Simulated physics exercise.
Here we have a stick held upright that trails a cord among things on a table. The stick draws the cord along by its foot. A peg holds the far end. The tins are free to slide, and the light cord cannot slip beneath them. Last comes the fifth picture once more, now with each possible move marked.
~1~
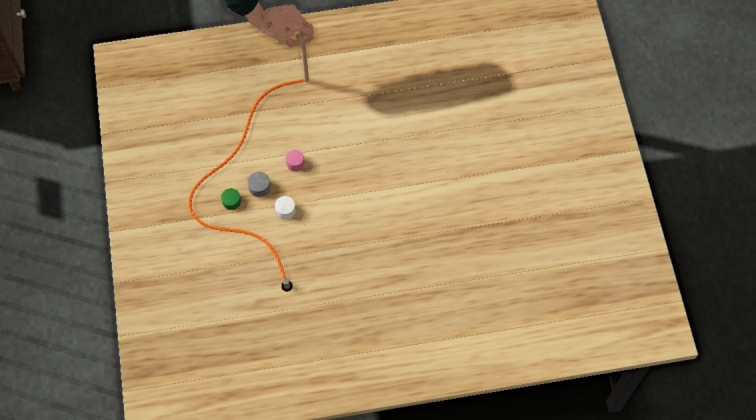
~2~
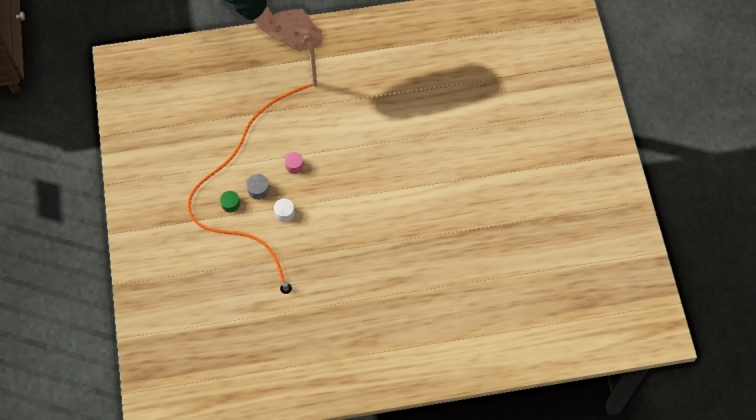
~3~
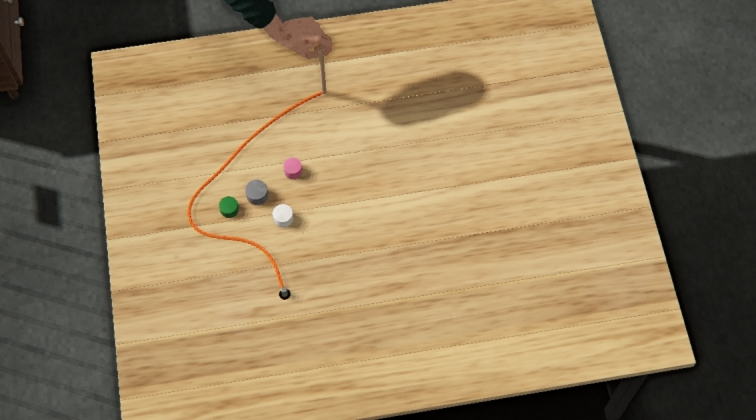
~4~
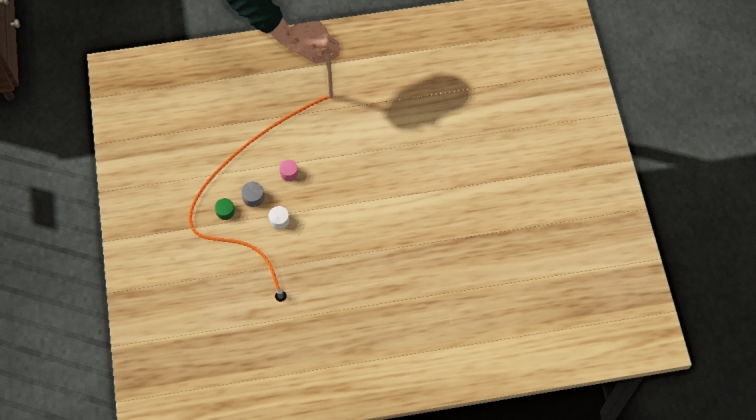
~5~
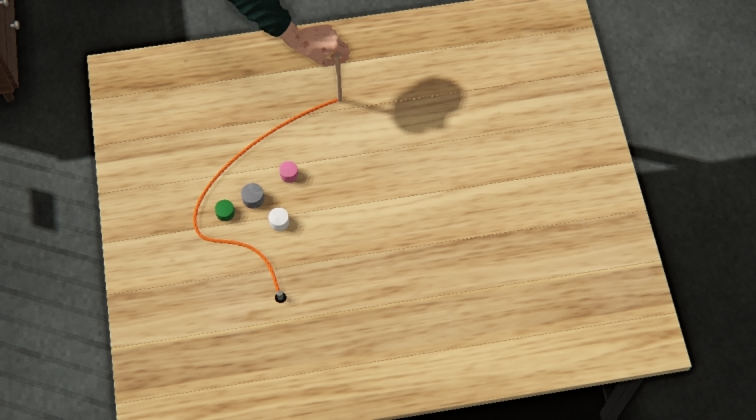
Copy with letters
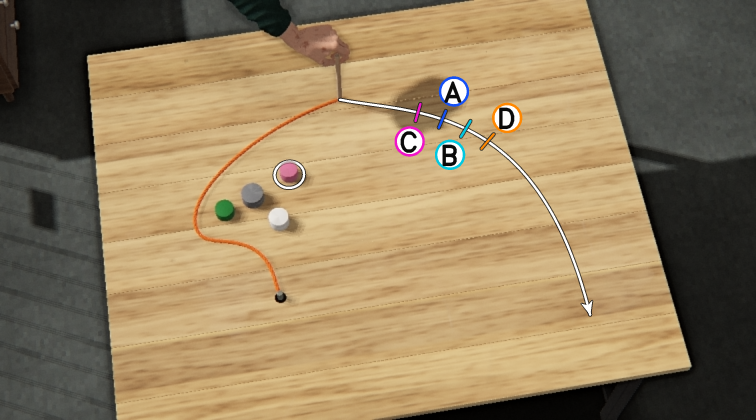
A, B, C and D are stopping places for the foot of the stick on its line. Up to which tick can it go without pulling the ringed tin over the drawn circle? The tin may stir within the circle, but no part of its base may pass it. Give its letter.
A.
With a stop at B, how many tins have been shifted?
Three.
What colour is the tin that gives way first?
Green.
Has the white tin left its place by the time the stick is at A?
By then, no.
On the marked copy, A at (442, 119); B at (466, 129); C at (418, 112); D at (488, 141); the ring at (289, 175); the route from (340, 100) via (510, 159) to (590, 315).
With A. Early on, foot of the stick (376, 106); pink tin (289, 172).
Further on, foot of the stick (412, 111); green tin (230, 211); pink tin (289, 172).
At the end, foot of the stick (442, 120); grey tin (257, 196); green tin (254, 215); pink tin (289, 172); the pink tin is still in its ring.
As for the rest, B drags the ringed tin to (298, 182); C is safe but short; D drags the ringed tin to (304, 189).
